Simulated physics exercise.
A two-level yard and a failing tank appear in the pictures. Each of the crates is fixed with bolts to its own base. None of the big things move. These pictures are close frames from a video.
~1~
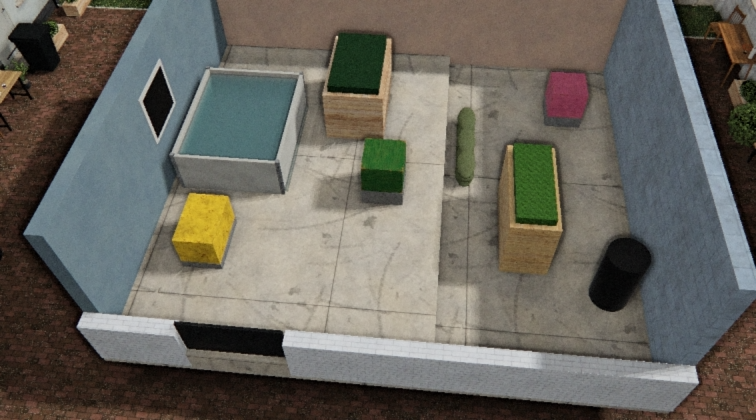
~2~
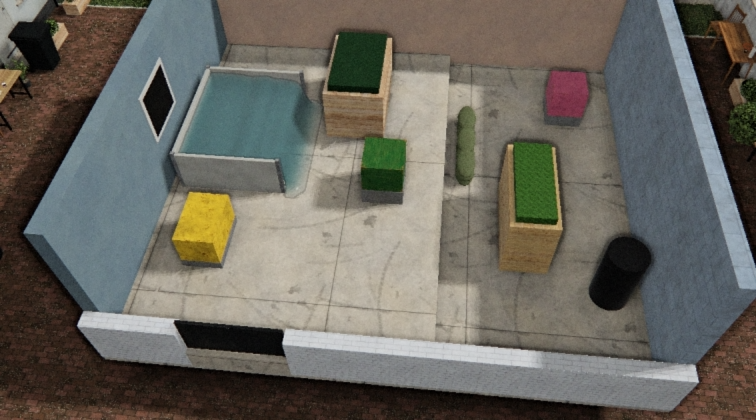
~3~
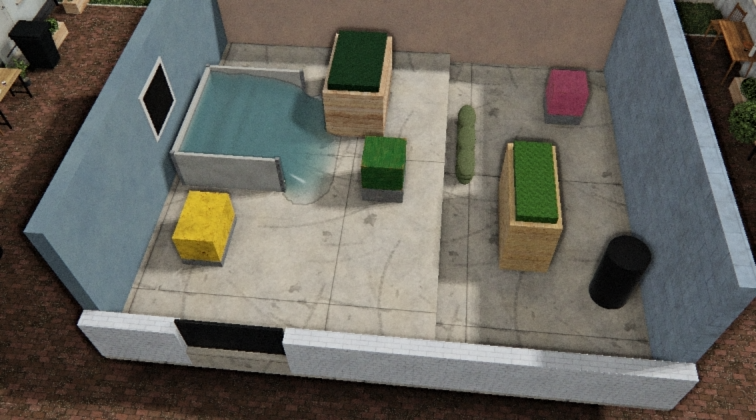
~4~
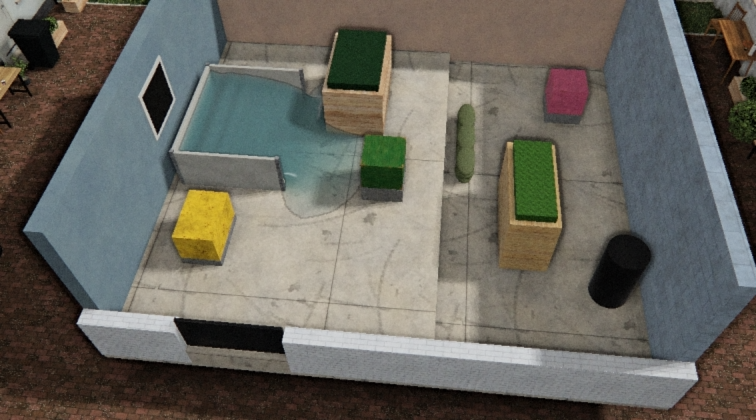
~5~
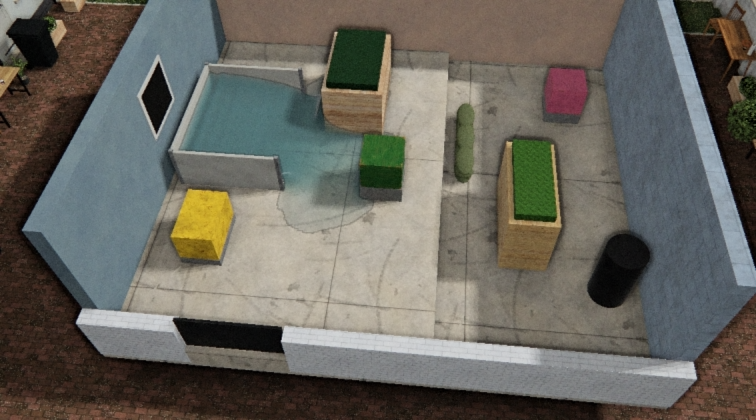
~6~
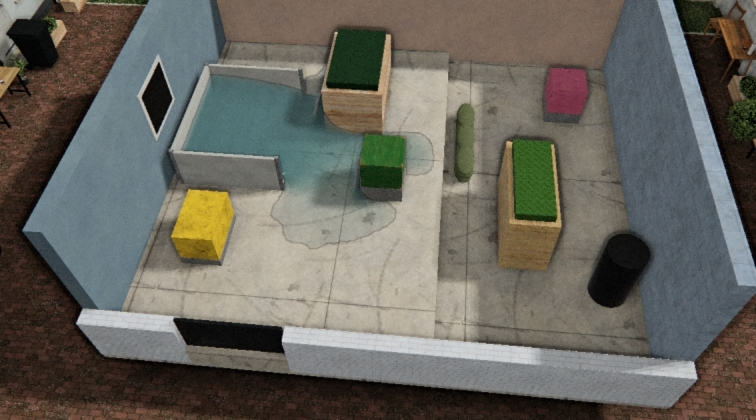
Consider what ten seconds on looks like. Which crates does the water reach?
The green crate is reached; the pink crate is not reached; the yellow crate is not reached.
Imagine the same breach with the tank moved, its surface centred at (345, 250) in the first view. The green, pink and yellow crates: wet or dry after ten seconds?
The green crate stays clear, the pink crate is flooded and the yellow crate stays clear.
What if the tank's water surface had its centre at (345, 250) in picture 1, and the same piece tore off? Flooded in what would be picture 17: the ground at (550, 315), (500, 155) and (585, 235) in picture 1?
Submerged, submerged, submerged.
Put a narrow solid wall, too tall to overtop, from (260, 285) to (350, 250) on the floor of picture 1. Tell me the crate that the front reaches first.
First is the crate marked green.
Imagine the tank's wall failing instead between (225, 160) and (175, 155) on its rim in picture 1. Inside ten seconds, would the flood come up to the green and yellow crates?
Note: Green one is left dry; yellow one is overtopped.
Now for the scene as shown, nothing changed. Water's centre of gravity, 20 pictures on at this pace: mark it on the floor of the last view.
I'd put my finger on (353, 176).
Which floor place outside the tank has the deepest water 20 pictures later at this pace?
That would be (452, 167).
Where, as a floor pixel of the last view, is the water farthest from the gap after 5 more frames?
Roughly (470, 270).
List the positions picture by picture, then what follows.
The first picture shows the water tank at (241, 115) is whole and still.
In the second picture, the front is at (287, 195), out from the gap at (292, 135).
In the third picture, the front is at (303, 201), out from the gap at (292, 136).
In the fourth picture, the front is at a hidden place, out from the gap at (292, 136).
In the fifth picture, water pours out at (291, 136) and has run to a hidden place.
In the sixth picture, water pours out at (292, 136) and has run to (429, 162).
A moment on, water covers 25 % of the floor; the green crate water round its plinth, the pink crate not reached, the yellow crate not reached.
Next, water covers 50 % of the floor; the green crate water round its plinth, the pink crate not reached, the yellow crate not reached.
Then, water covers 65 % of the floor; the green crate water round its plinth, the pink crate water round its plinth, the yellow crate water round its plinth.
Later, water covers 85 % of the floor; the green crate water round its plinth, the pink crate water round its plinth, the yellow crate water round its plinth.
In the end, water covers 90 % of the floor; the green crate was topped, the pink crate stayed above the water, the yellow crate stayed above the water.
